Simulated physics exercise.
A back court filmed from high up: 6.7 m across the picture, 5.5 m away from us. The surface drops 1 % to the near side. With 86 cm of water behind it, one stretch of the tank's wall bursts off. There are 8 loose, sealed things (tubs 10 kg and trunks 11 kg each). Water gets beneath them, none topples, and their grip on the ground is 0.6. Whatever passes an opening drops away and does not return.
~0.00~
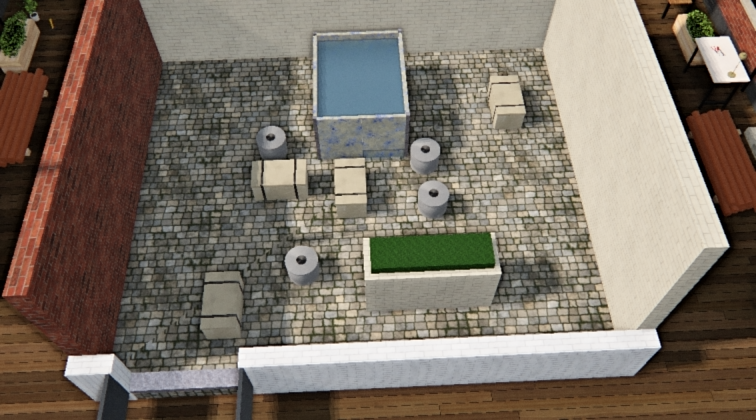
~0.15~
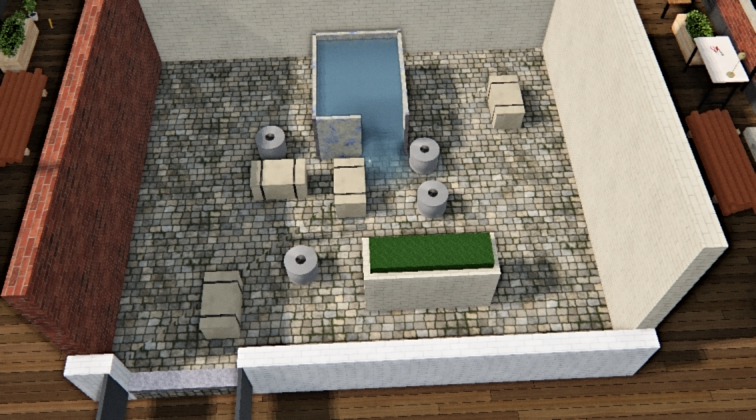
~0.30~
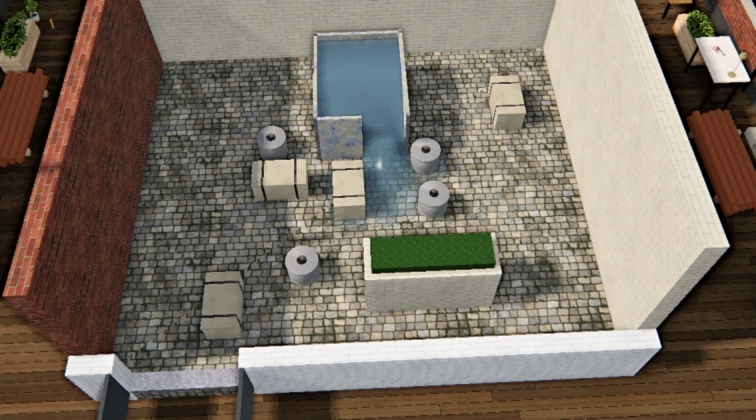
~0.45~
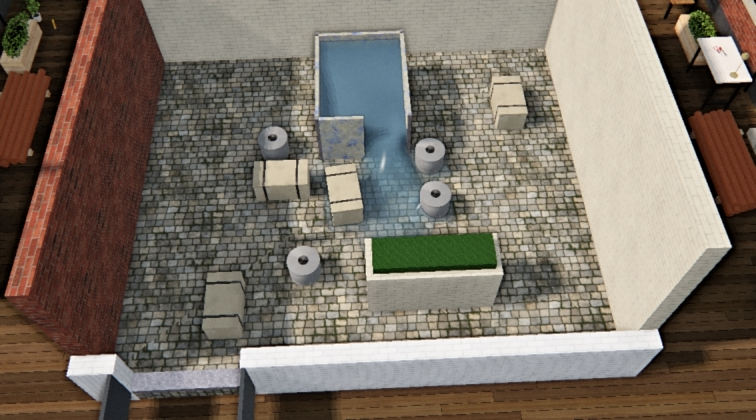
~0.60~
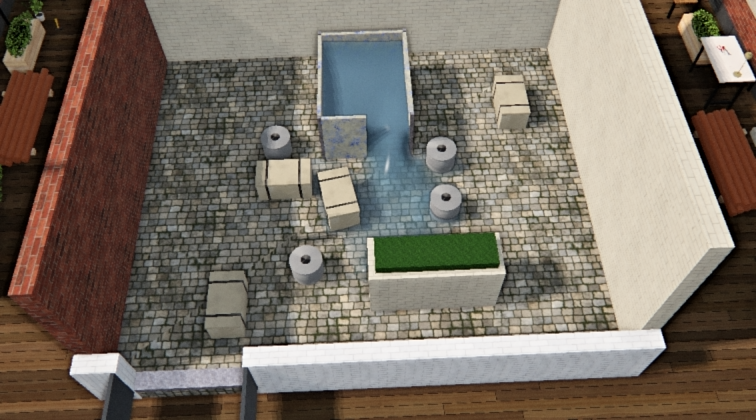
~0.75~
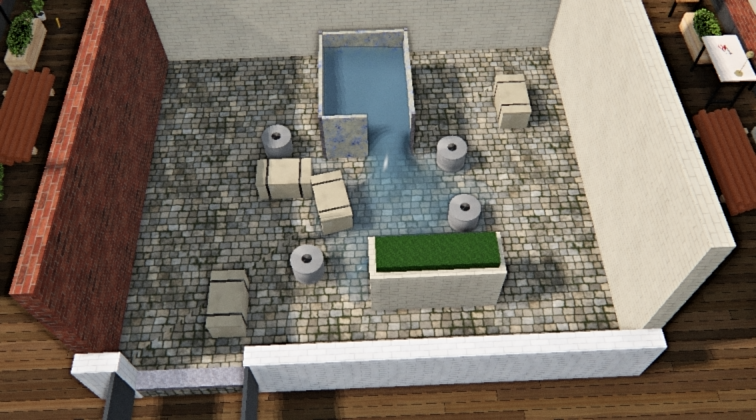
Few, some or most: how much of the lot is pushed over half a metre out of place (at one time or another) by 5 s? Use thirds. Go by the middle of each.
It is between one and two thirds.
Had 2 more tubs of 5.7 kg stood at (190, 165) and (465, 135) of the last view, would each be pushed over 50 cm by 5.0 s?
In turn: Less, under.
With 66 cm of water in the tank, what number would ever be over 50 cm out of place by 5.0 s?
Then 4.
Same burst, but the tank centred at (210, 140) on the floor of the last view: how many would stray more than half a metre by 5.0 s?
In that case 2 of them.
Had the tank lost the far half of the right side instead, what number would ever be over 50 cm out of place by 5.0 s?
In that case 1 of them.
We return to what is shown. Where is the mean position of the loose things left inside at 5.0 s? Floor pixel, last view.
Around (334, 210).
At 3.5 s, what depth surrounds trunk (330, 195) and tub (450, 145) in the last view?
About 2 and 1 cm.
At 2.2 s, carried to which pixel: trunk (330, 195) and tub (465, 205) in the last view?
Near (278, 214) and (601, 322).
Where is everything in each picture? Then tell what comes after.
A tub at (434, 193) rests on the ground; a trunk at (350, 180) rests on the ground; 2.2 m2 under water; 0 of 8 have shifted, in the first frame.
A tub at (433, 193) rests on the ground; a trunk at (350, 180), on the bottom; 2.7 m2 under water; 0 of 8 have shifted, in the second frame.
A tub at (434, 193), on the bottom; a trunk at (348, 183), on the bottom, 5 cm from its start; 3.3 m2 under water; 1 of 8 have shifted, in the third frame.
A tub at (436, 194), on the bottom; a trunk at (344, 187), on the bottom, 17 cm from its start; water covers 4.4 m2; 1 of 8 have shifted, in the fourth frame.
A tub at (446, 197), on the bottom, 14 cm from its start; a trunk at (338, 191) rests on the ground, 31 cm from its start; water covers 5.5 m2; 3 of 8 have shifted, in the fifth frame.
A tub at (465, 207) rests on the ground, 45 cm from its start; a trunk at (331, 195), on the bottom, 45 cm from its start; water covers 6.5 m2; 3 of 8 have shifted, in the sixth frame.
After 1.1 s 2 of 8 are over 50 cm from their spots; 0 afloat.
After 2.2 s 4 of 8 are over 50 cm from their spots; 1 afloat.
After 3.5 s 4 of 8 are over 50 cm from their spots; 1 afloat.
After 5.0 s 4 of 8 are over 50 cm from their spots, and 4 have been at some point; 3 afloat.
